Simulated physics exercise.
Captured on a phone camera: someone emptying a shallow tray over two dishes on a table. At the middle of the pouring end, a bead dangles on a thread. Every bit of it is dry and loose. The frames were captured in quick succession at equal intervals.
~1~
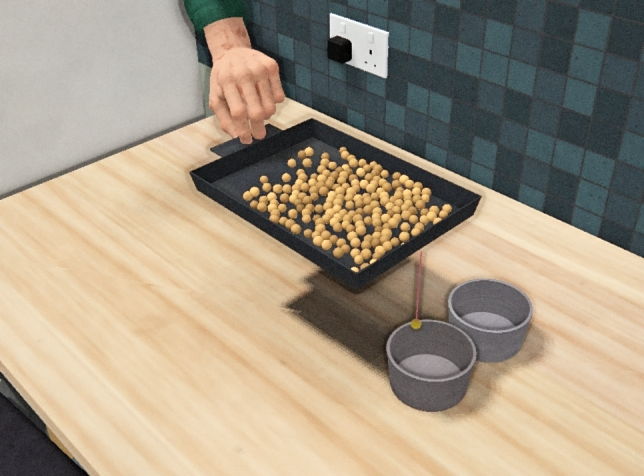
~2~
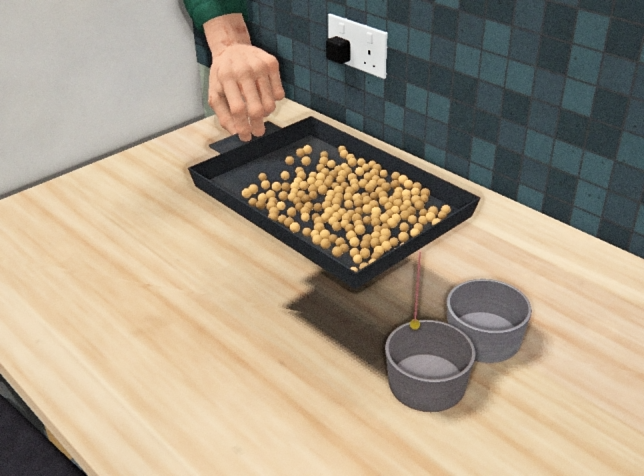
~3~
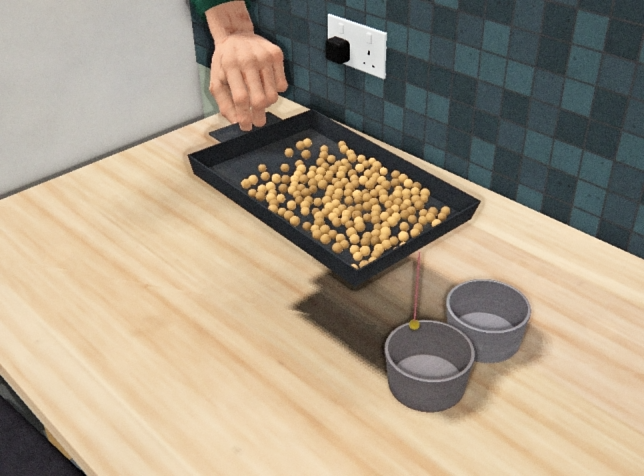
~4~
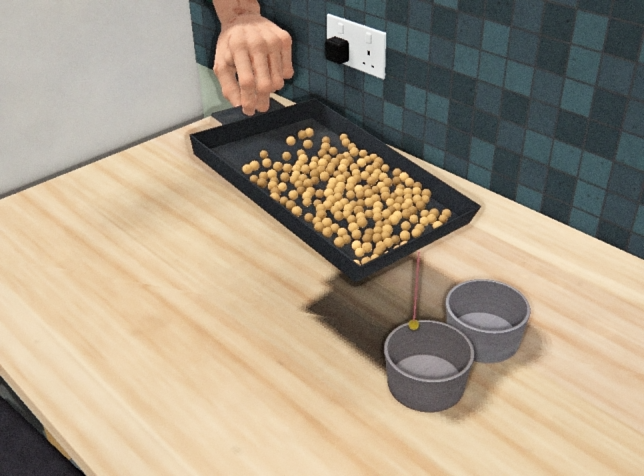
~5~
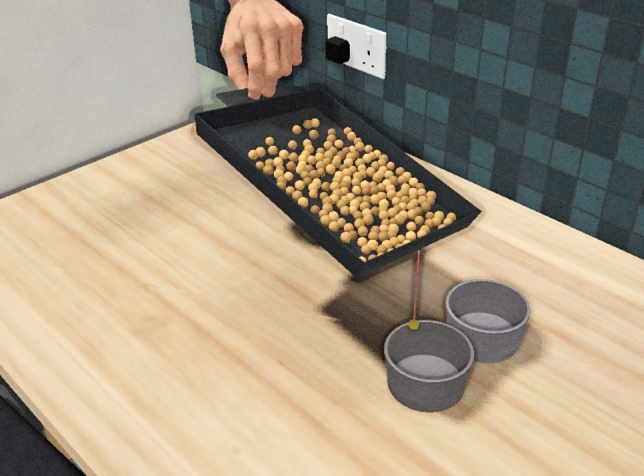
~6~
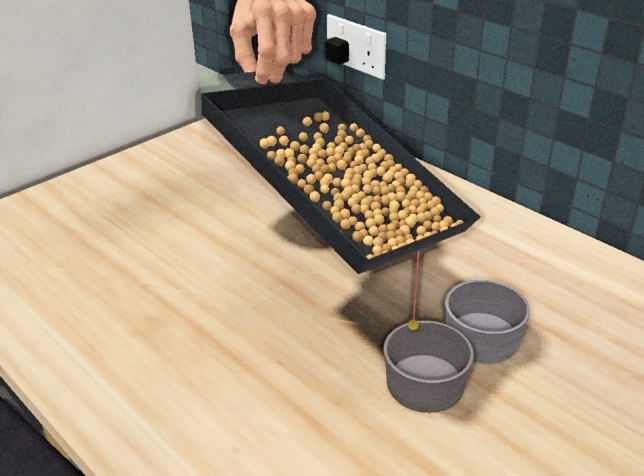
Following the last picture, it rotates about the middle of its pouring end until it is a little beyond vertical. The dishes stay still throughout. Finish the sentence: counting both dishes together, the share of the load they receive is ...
The share is greater than half.
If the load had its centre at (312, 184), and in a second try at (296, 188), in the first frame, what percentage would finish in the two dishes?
The first start gives 80 percent and the second 80 percent.
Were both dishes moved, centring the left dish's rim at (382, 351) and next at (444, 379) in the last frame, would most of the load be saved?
Catch, run one: Past the halfway mark; run two: Below the halfway mark.
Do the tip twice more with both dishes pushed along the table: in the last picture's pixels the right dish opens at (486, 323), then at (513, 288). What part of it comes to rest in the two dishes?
I'd say about 60 percent, followed by about 50 percent.
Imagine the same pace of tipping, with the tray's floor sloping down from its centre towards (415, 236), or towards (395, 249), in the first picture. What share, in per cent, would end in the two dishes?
First case: 50 %; second case: 30 %.
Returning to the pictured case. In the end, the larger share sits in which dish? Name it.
The one to the right.
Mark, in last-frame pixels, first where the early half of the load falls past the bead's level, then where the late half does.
Around (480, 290) at first; around (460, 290) after that.
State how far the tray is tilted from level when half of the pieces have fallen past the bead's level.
Somewhere around 90 degrees.
Shortly afterwards, tray tipped steeply; the bulk on the tray; only a few in the right dish; only a few outside both; a little in the air.
Next, tray tipped past a quarter turn; a little on the tray; the bulk in the right dish; a little outside both; only a few in the air.
Some moments later, tray tipped past a quarter turn; the bulk in the right dish; a little outside both.
In the end, tray tipped past a quarter turn; none at all in the left dish; the bulk in the right dish; a little outside both.
